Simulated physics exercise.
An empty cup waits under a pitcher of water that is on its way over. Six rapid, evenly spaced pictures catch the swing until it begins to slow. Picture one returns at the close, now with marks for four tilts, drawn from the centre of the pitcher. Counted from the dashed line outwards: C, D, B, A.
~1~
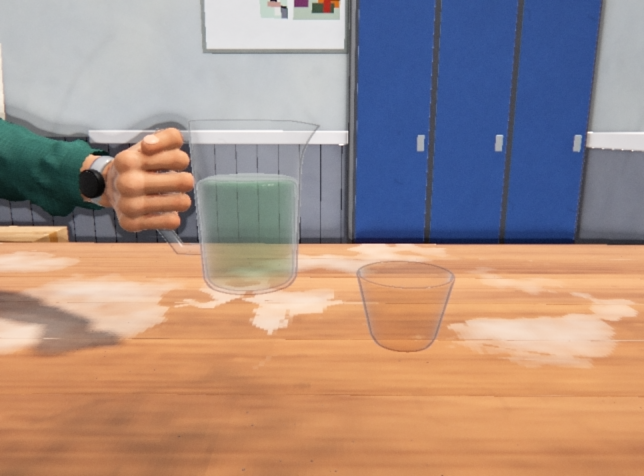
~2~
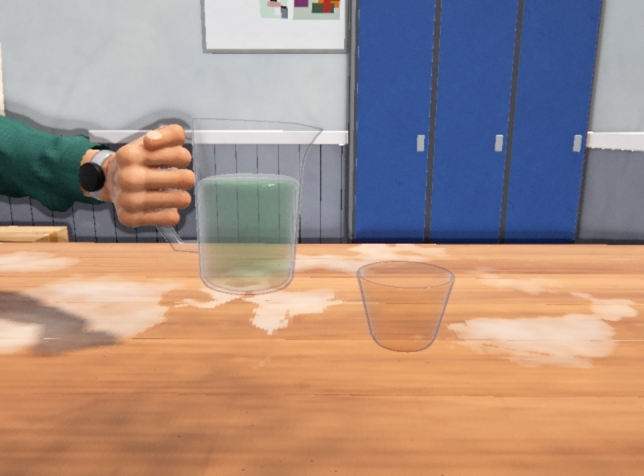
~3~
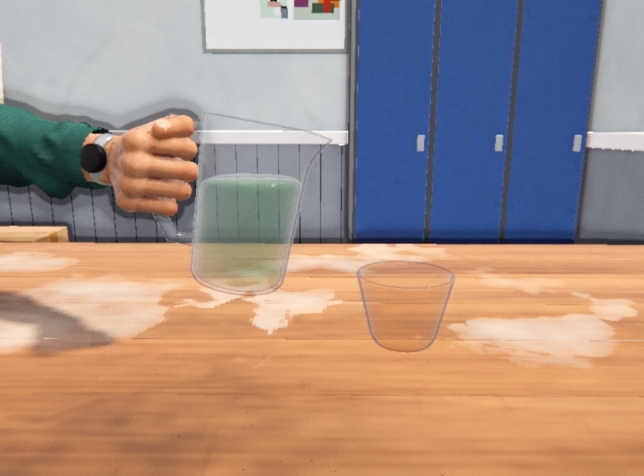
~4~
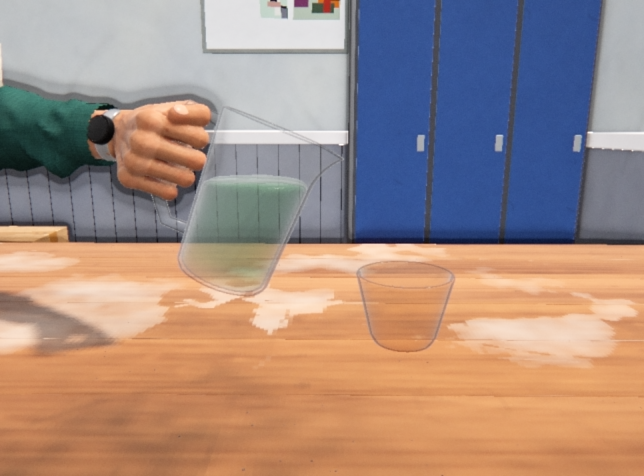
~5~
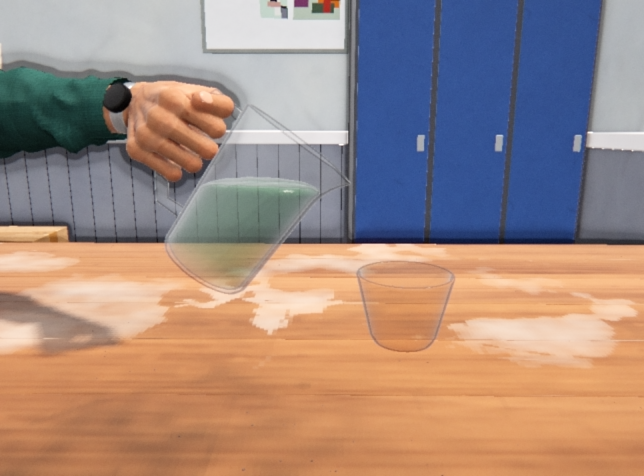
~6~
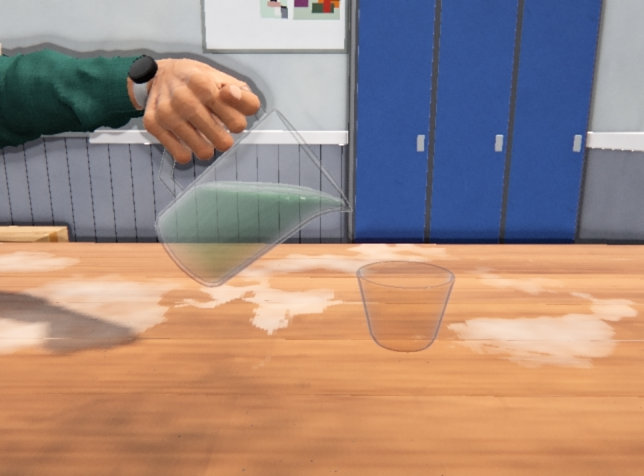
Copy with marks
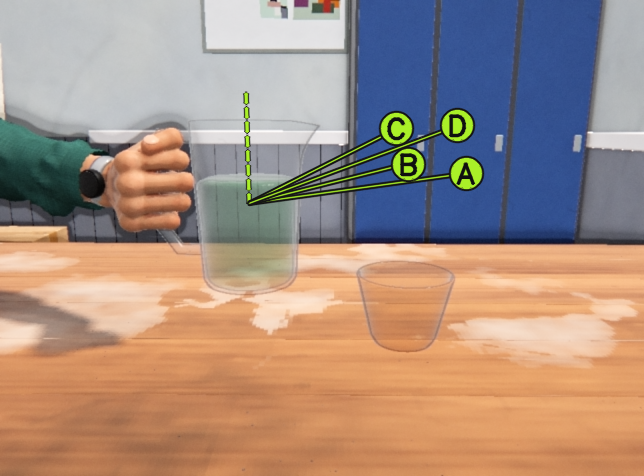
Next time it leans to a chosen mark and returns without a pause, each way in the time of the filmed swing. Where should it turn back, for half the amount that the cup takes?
C.
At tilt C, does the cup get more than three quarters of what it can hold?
No, it does not.
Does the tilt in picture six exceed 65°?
No, it does not.
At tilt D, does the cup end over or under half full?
Over half.
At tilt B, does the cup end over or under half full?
Over half.
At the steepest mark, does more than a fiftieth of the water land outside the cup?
Yes.
On the marked copy, A at (449, 175); B at (391, 167); C at (381, 136); D at (441, 131).
With A, the cup is filled to the brim; 18 % of the water is spilt.
With B, the cup ends with about 92 % of what it can hold; 7 % of the water is spilt.
With C, the cup ends with about 48 % of what it can hold.
With D, the cup ends with about 75 % of what it can hold.
